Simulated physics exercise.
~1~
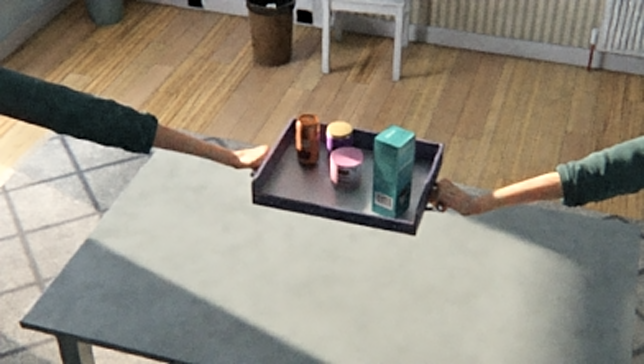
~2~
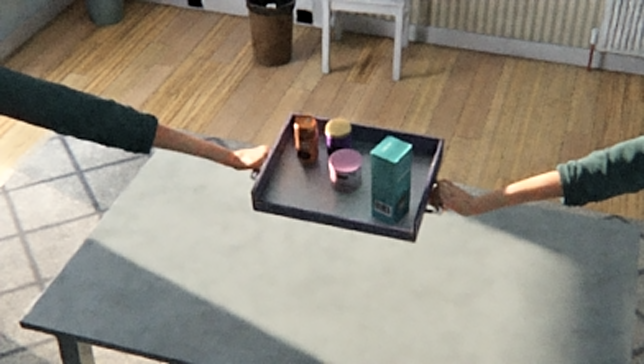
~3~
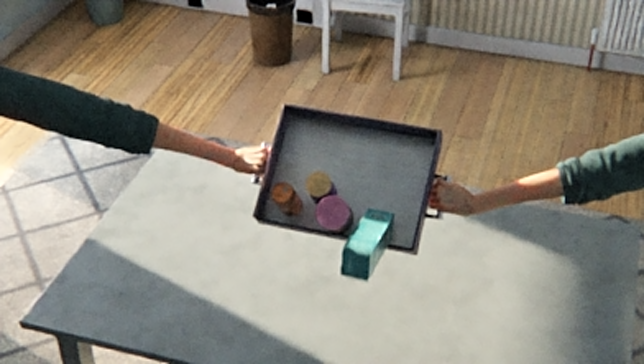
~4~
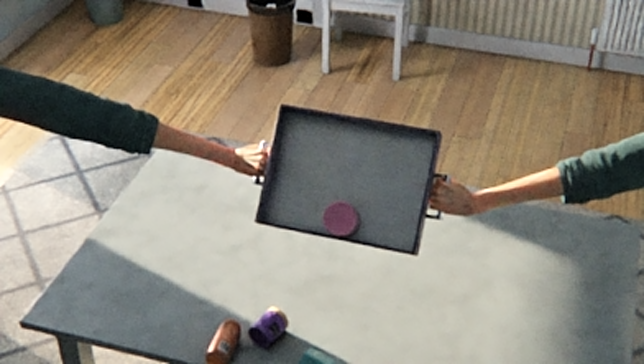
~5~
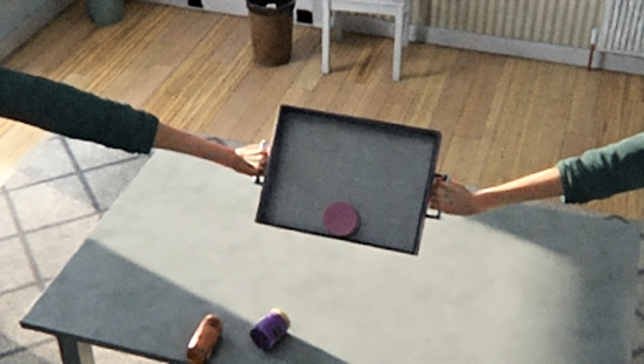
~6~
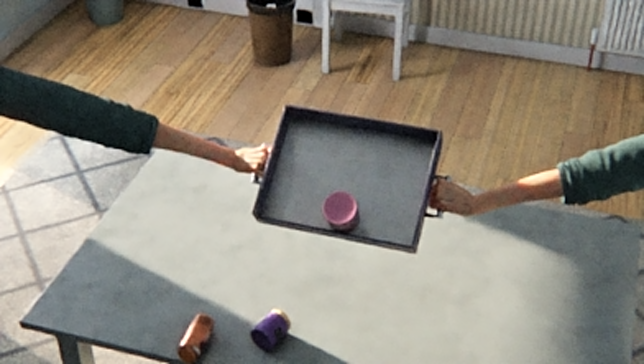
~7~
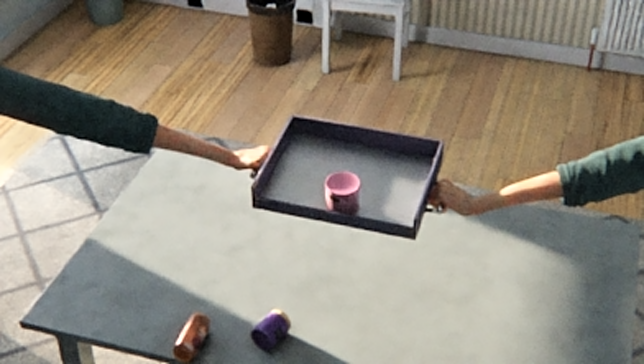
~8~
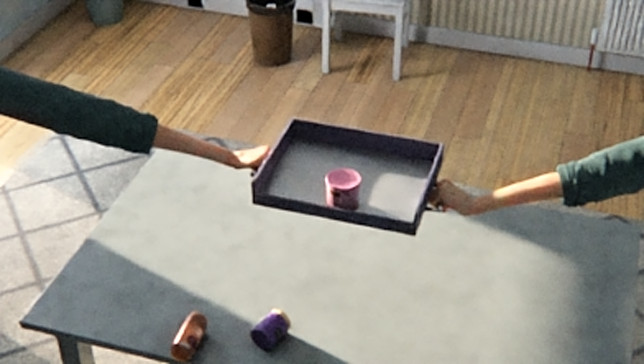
The video shows two hands holding a dark tray above a table and tipping its near side down, so the orange can, purple jar and turquoise carton slide out while the pink tin stays inside. The tray then levels, with the can and jar lying on the table.
